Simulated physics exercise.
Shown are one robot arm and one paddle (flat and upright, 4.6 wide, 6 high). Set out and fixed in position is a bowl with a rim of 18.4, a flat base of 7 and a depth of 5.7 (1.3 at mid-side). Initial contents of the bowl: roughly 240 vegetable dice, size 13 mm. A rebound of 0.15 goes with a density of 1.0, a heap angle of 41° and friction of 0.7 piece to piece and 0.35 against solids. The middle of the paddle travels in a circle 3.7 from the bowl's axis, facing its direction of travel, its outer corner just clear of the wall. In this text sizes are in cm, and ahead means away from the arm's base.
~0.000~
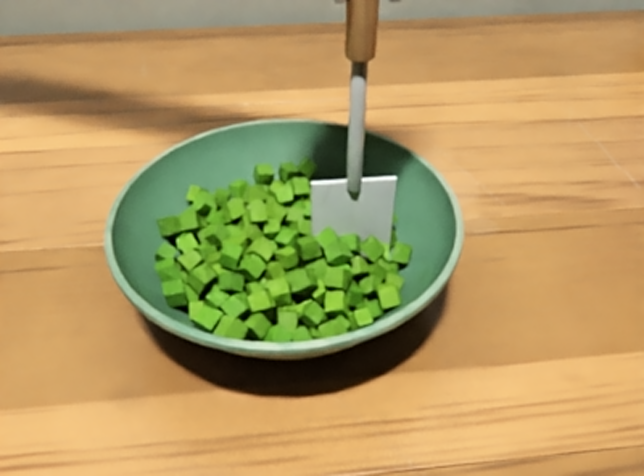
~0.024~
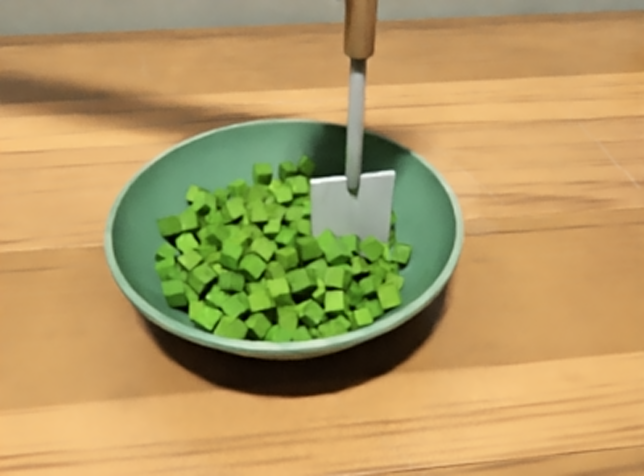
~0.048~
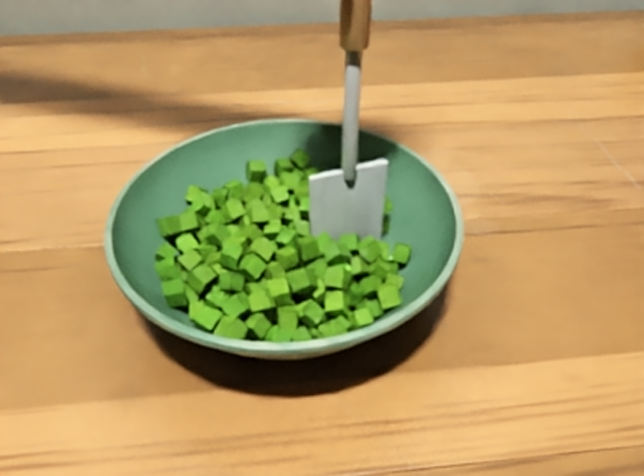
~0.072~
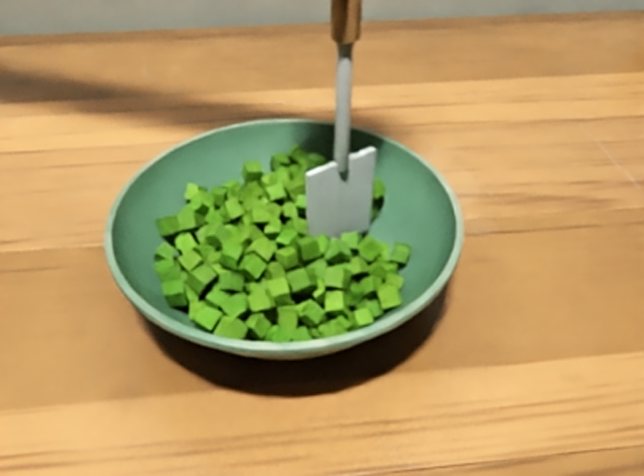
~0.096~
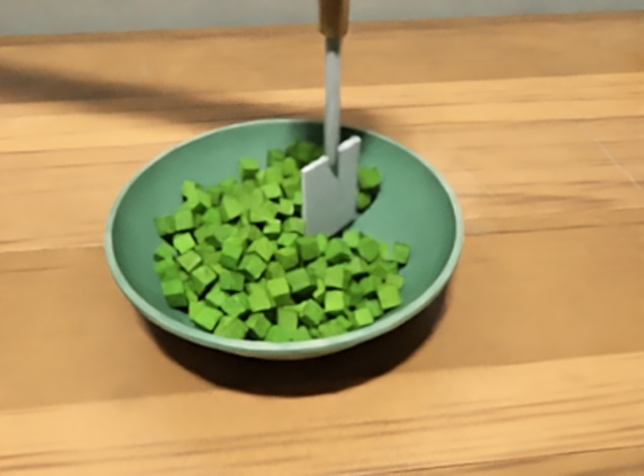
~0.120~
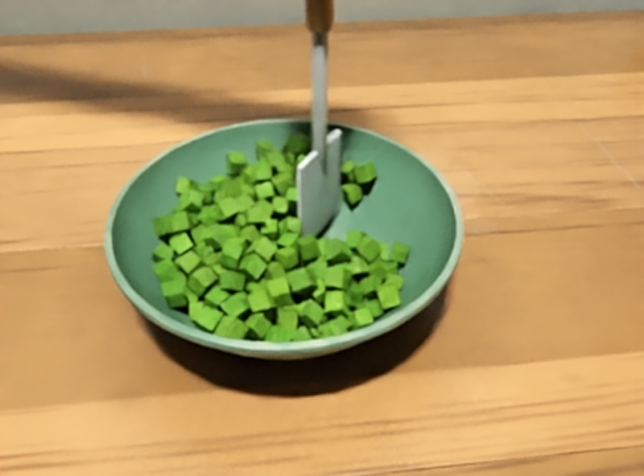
In this clip, a flat metal paddle with a wooden handle moves slowly through green cubes in a green bowl on a wooden surface, shifting slightly left and away while turning edge-on and pushing some cubes near the back.
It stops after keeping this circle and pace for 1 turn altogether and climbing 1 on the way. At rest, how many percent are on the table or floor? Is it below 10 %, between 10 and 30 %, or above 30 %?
Between 10 and 30 %.
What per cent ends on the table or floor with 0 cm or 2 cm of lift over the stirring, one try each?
20 % and 20 %.
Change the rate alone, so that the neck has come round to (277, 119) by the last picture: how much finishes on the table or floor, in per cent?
Some 40 %.
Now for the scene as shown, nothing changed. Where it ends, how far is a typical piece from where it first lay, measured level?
Something like 9 centimetres, give or take.
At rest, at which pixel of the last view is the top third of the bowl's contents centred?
(335, 184).
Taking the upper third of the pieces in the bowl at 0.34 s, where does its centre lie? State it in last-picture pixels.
Look near (183, 256) for its middle.
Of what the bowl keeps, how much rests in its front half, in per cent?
Some 30 per cent.
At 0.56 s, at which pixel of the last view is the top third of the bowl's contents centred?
(386, 256).
By 0.34 s, 172° round, highest piece 8 above the table; 234 in the bowl, 2 on the table or floor, 7 in flight or on the tool.
By 0.56 s, 290° round, highest piece 8 above the table; 209 in the bowl, 25 on the table or floor, 9 in flight or on the tool.
By 0.87 s, 0° round, highest piece 7 above the table; 194 in the bowl, 49 on the table or floor.
By 1.57 s, 0° round, highest piece 7 above the table; 194 in the bowl, 49 on the table or floor.
Final count, 194 in the bowl, 49 on the table or floor. That is 20 % on the table or floor.
